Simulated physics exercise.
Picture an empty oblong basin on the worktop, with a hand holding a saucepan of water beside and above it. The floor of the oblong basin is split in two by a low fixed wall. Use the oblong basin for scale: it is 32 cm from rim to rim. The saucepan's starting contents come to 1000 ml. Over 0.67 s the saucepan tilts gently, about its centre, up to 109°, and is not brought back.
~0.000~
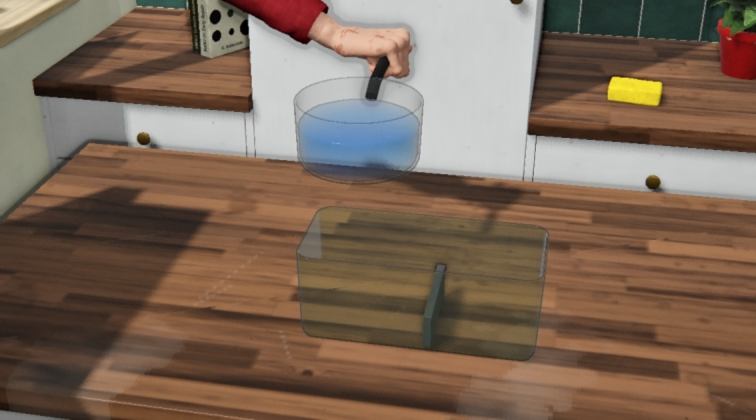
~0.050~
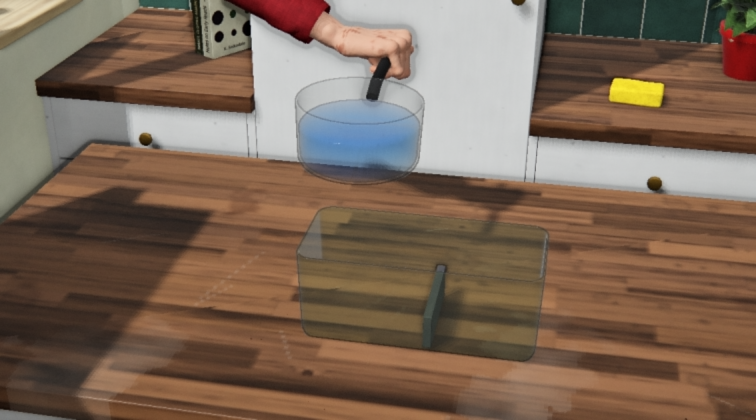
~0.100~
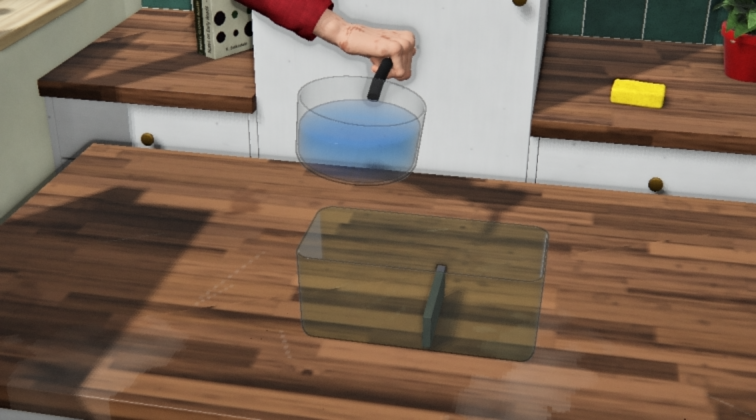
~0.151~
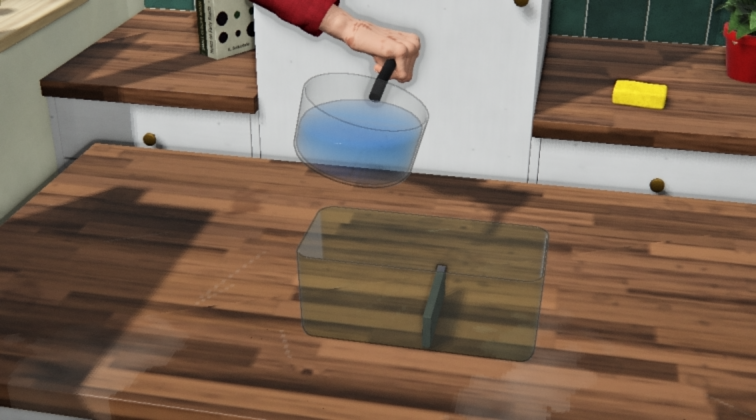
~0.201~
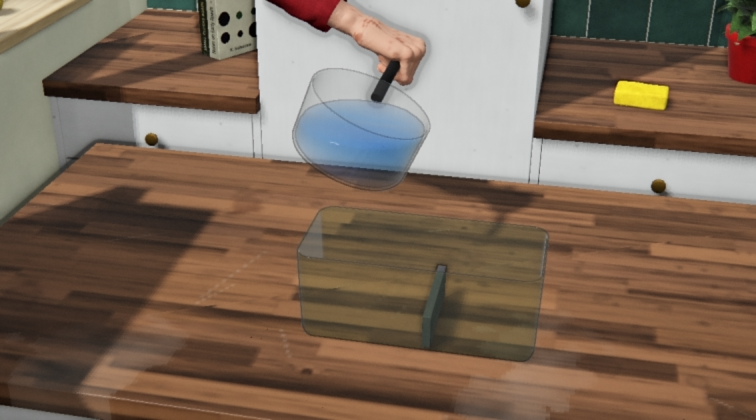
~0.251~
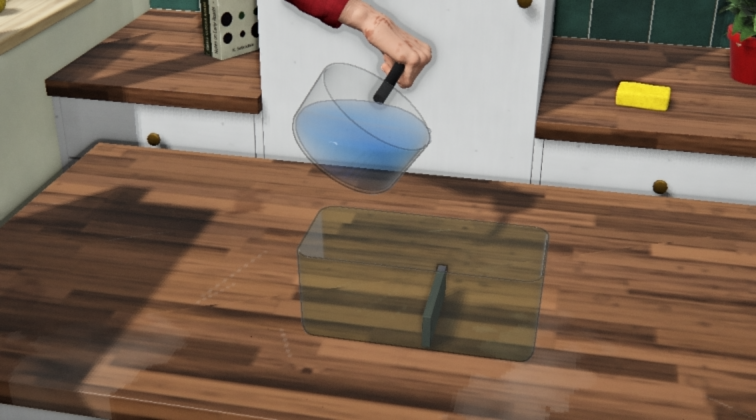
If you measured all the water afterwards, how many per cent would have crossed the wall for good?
Around 50 per cent would have crossed.
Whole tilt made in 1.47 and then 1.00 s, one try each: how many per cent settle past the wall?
Roughly 80 per cent the first time and 70 per cent the second.
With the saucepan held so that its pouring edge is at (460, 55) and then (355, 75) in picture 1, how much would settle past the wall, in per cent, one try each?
The first try gives 75 percent and the second 15 percent.
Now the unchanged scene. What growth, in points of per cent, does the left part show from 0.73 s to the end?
Roughly 26 per cent.
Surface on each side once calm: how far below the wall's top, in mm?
Close to 28 mm left and close to 22 mm right.
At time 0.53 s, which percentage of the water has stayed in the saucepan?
Around 30 in a hundred.
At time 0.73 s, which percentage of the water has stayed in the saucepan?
About 6 per cent.
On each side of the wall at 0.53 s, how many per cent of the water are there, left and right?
Left roughly 0, right roughly 26.
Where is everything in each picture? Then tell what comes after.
It leans 0°; its right rim is at (422, 106); the water meets the walls at (301, 114) and (420, 123); the oblong basin's rim runs from (308, 231) to (546, 255); the wall's top is at (435, 291), in the first frame.
It leans 1°; its right rim is at (423, 108); the water meets the walls at (301, 114) and (420, 124), in the second frame.
It leans 6°; its right rim is at (424, 113); the water meets the walls at (302, 113) and (420, 126), in the third frame.
It leans 13°; its right rim is at (427, 121); the water meets the walls at (303, 113) and (422, 128), in the fourth frame.
It leans 23°; its right rim is at (428, 132); the water meets the walls at (302, 112) and (425, 130), in the fifth frame.
It leans 34°; its right rim is at (427, 144); the water meets the walls at (300, 109) and (424, 134); 1 per cent is over the edge, in the sixth frame.
By 0.53 s the tilt is 97° and 29 per cent is still to pour, 0 is left of the wall and 25 right of it.
By 0.73 s the tilt is 109° and 6 per cent is still to pour, 22 is left of the wall and 62 right of it.
By 0.94 s the tilt is 109° and 0 per cent is still to pour, 43 is left of the wall and 54 right of it.
By 1.17 s the tilt is 109° and 0 per cent is still to pour, 48 is left of the wall and 51 right of it.
At rest 48 per cent lies left of the wall, 50 right of it and 2 outside.
